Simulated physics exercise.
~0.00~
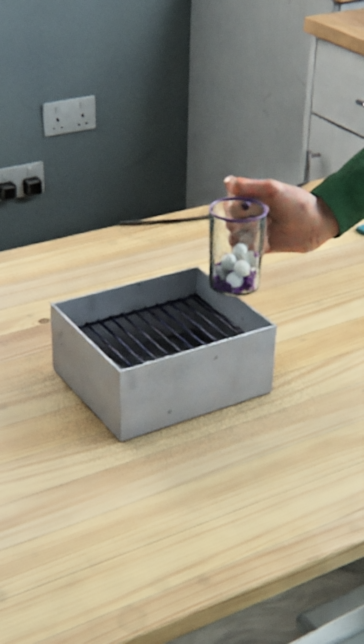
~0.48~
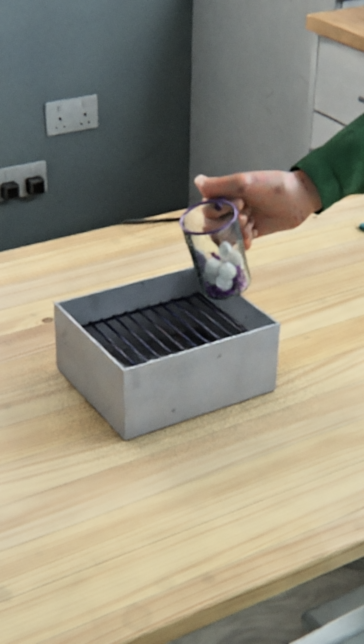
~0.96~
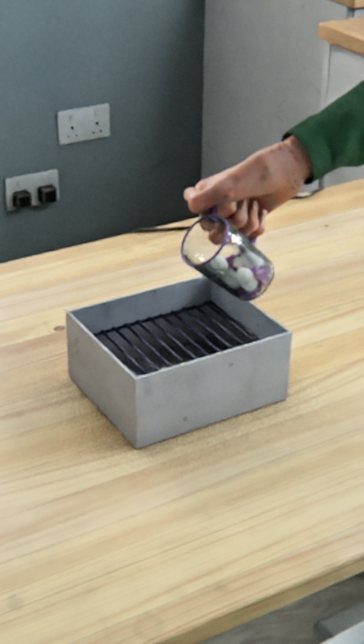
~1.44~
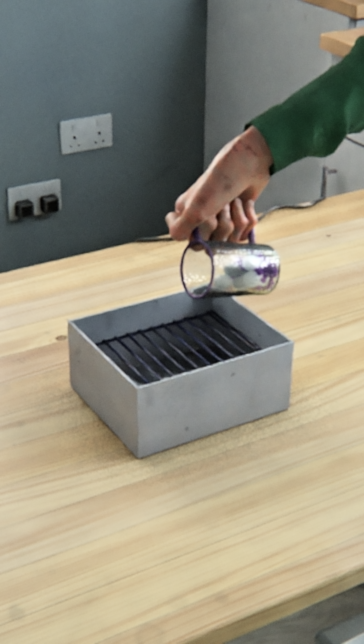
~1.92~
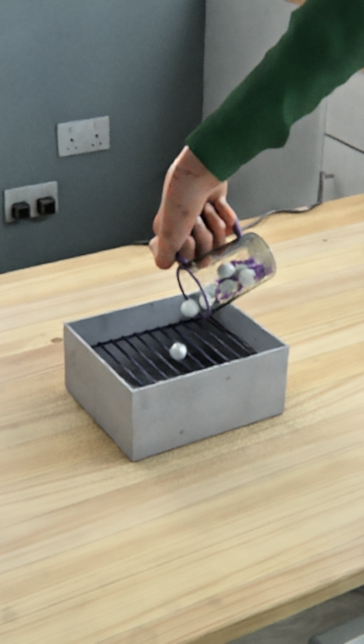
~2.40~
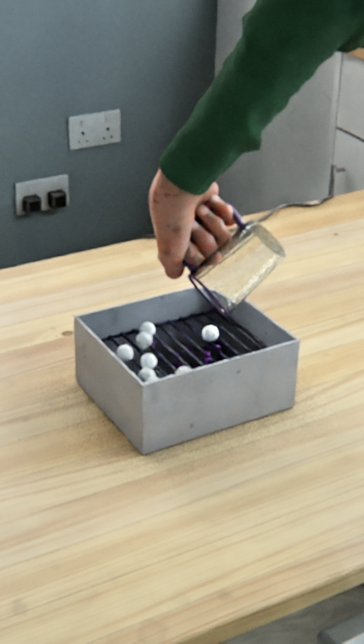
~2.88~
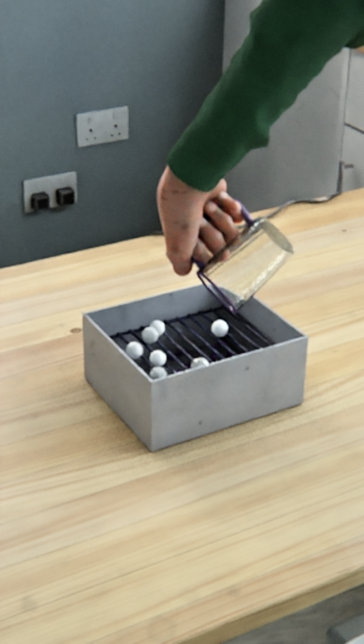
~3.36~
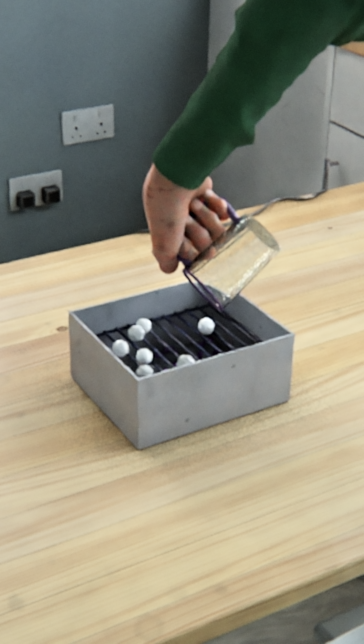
On a wooden tabletop, a hand tips purple and white bits from a cup over a box's grille, leaving white balls on top.
